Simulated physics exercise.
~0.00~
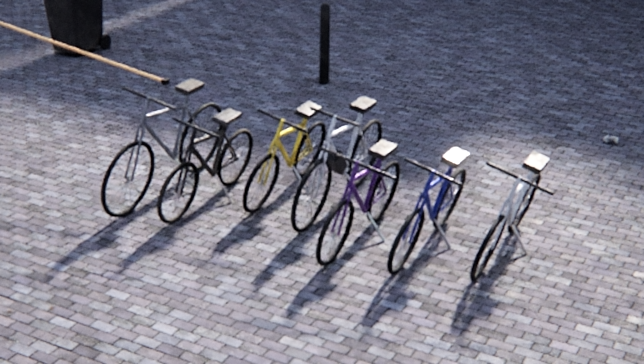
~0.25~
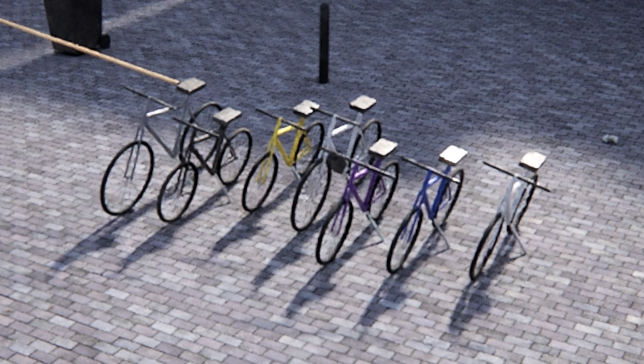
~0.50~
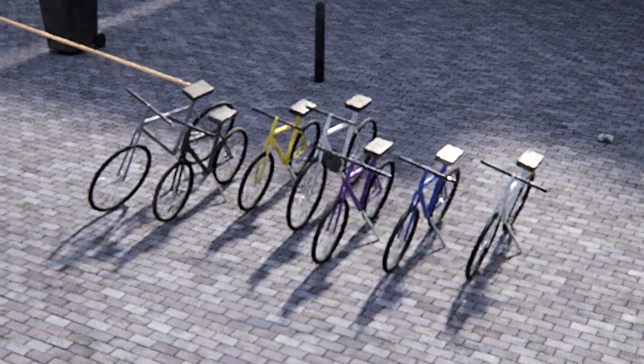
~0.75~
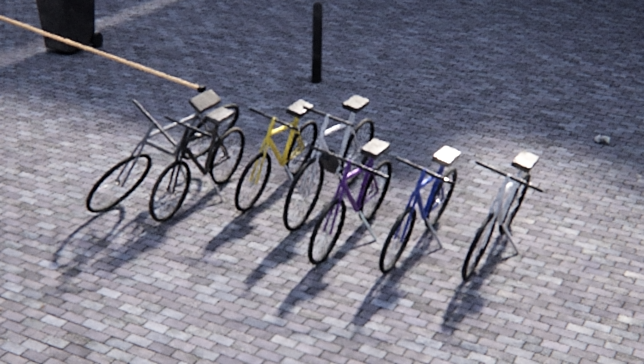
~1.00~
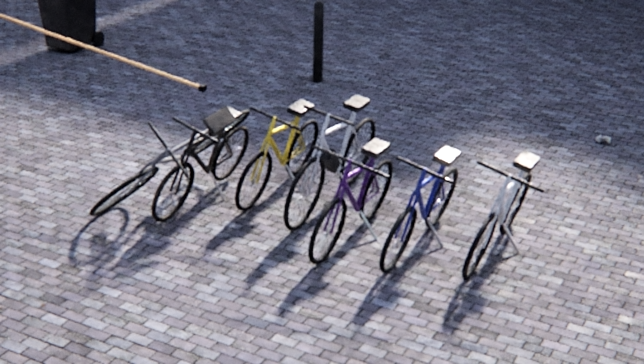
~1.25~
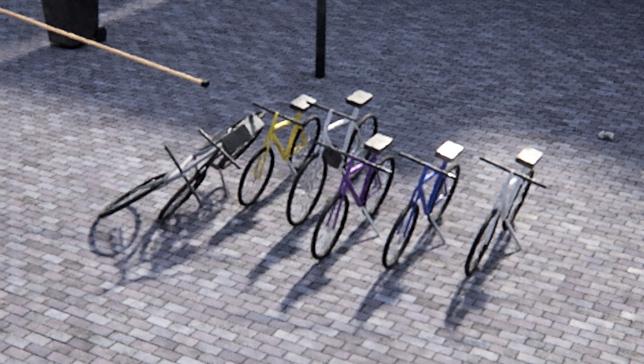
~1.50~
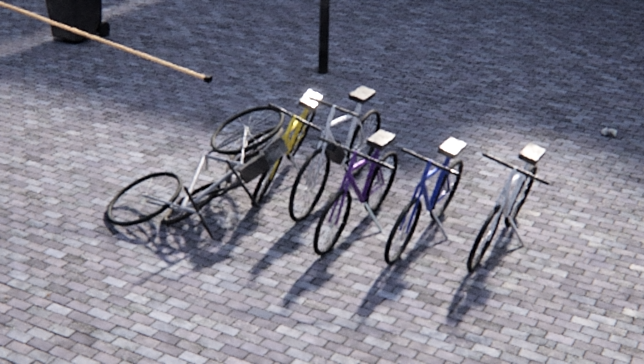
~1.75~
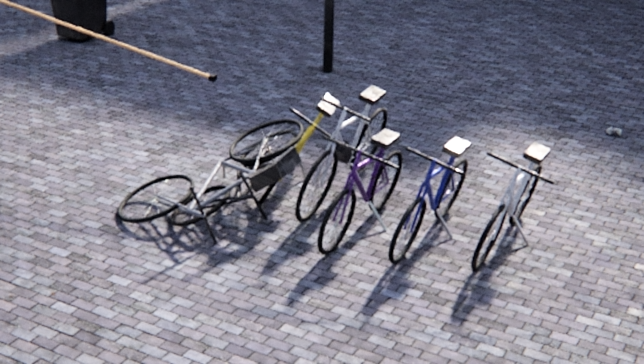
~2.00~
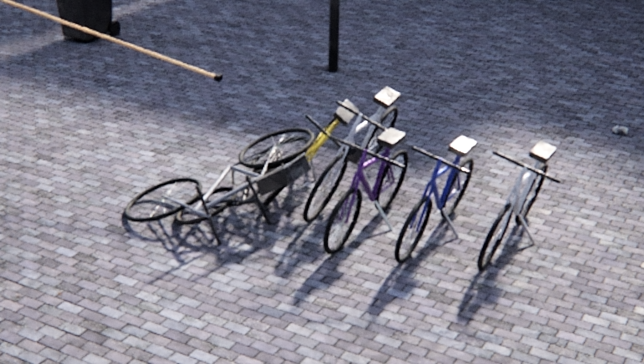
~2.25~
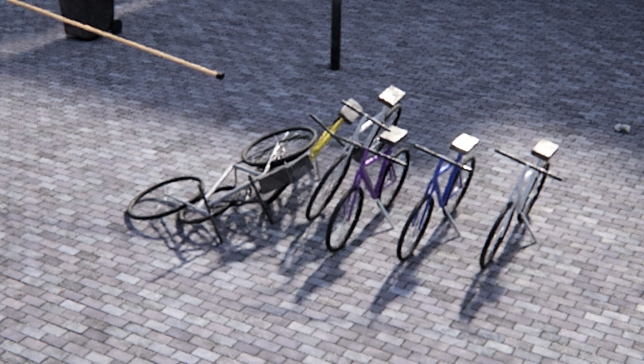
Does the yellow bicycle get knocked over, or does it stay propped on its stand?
The yellow bicycle gets knocked over. The dark bicycles tip into it from the left, and it ends up slanting against the pale bicycle beside it.
